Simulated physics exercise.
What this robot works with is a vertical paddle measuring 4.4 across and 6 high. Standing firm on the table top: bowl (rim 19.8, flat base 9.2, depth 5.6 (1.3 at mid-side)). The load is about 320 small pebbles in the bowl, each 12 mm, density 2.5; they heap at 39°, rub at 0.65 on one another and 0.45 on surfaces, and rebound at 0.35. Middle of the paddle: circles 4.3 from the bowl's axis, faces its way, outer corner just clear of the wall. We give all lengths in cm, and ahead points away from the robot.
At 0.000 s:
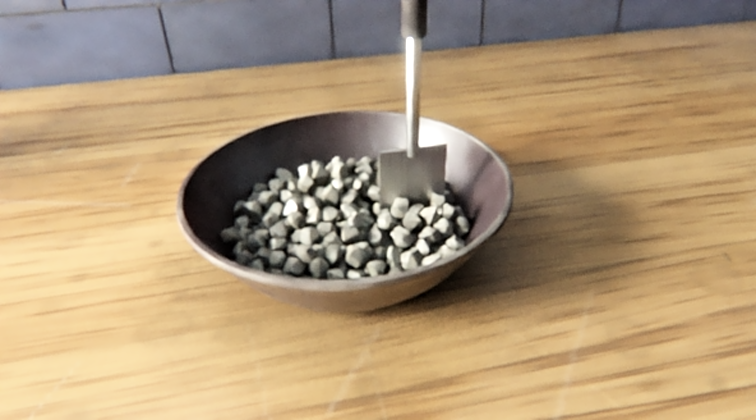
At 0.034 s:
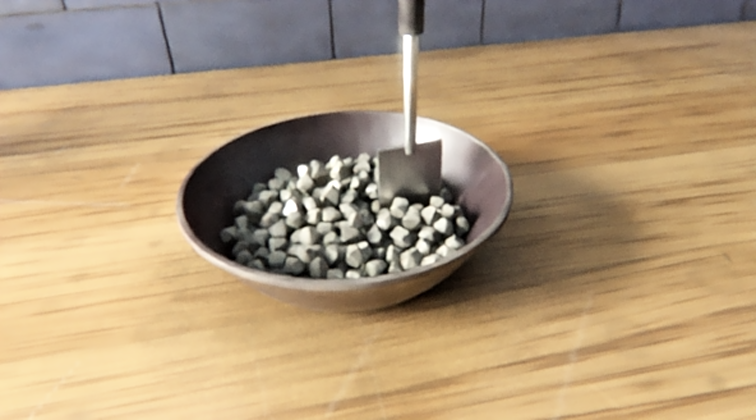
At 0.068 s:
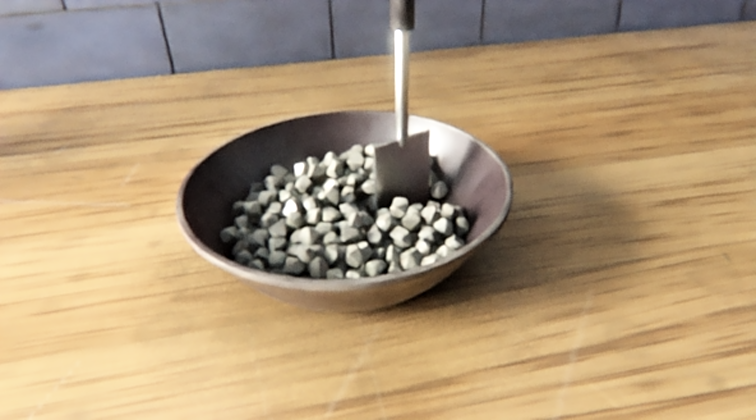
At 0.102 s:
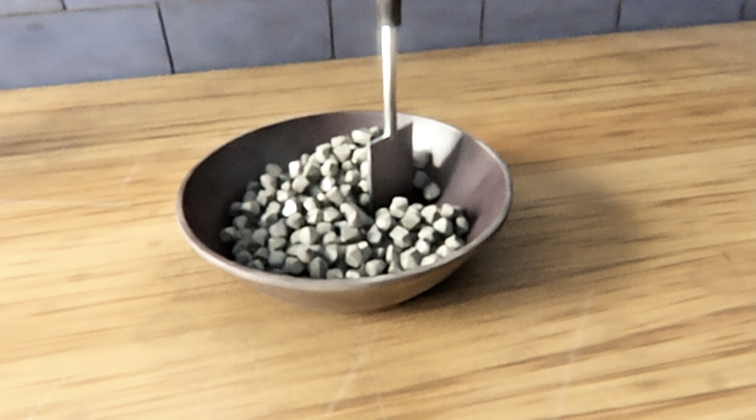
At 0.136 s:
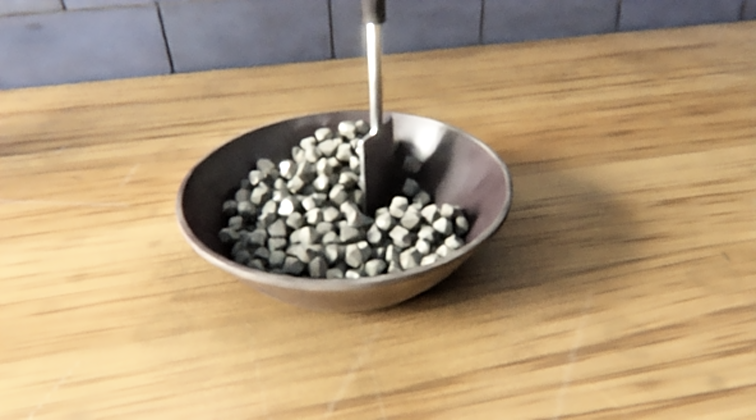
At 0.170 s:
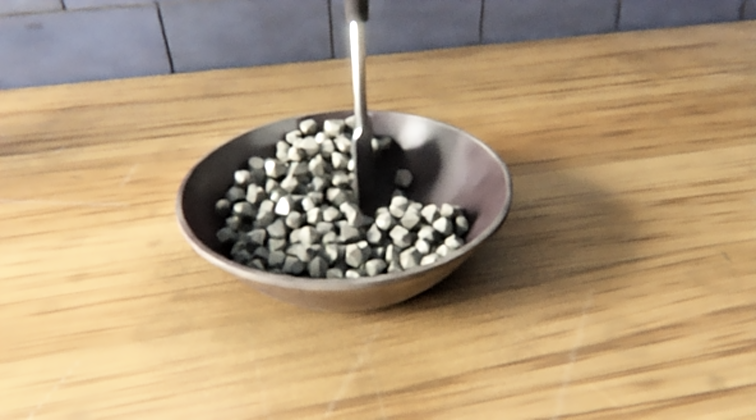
On a wooden table top, an upright metal paddle swept through a dark bowl of small grey pebbles, curving leftward along the far side, turning edge-on and pushing the stones into a heap.
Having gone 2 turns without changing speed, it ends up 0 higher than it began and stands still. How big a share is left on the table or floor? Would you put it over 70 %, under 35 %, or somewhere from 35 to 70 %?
I would put it under 35 %.
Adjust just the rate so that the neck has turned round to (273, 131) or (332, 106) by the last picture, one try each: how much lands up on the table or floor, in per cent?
Some 55 and 35 per cent respectively.
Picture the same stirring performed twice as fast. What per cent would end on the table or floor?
Estimated share: Near 50 %.
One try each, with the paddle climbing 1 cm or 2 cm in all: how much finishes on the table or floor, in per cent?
Close to 20 percent and close to 10 percent.
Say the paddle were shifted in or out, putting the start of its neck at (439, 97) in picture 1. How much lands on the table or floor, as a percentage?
Close to 30 in a hundred.
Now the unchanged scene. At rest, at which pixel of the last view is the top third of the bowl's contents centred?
Roughly pixel (408, 157).
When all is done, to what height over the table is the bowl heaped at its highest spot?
6.5 cm, give or take.
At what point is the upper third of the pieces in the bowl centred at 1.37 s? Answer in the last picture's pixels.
I'd say about (333, 257).
By 0.77 s, 323° round, highest piece 8 above the table; 296 in the bowl, 18 on the table or floor, 7 in flight or on the tool.
By 1.37 s, 222° round, highest piece 7 above the table; 258 in the bowl, 61 on the table or floor, 2 in flight or on the tool.
By 1.87 s, 0° round, highest piece 6 above the table; 234 in the bowl, 86 on the table or floor, 1 in flight or on the tool.
By 2.57 s, 0° round, highest piece 6 above the table; 234 in the bowl, 87 on the table or floor.
Final count, 234 in the bowl, 87 on the table or floor. That is 27 % on the table or floor.
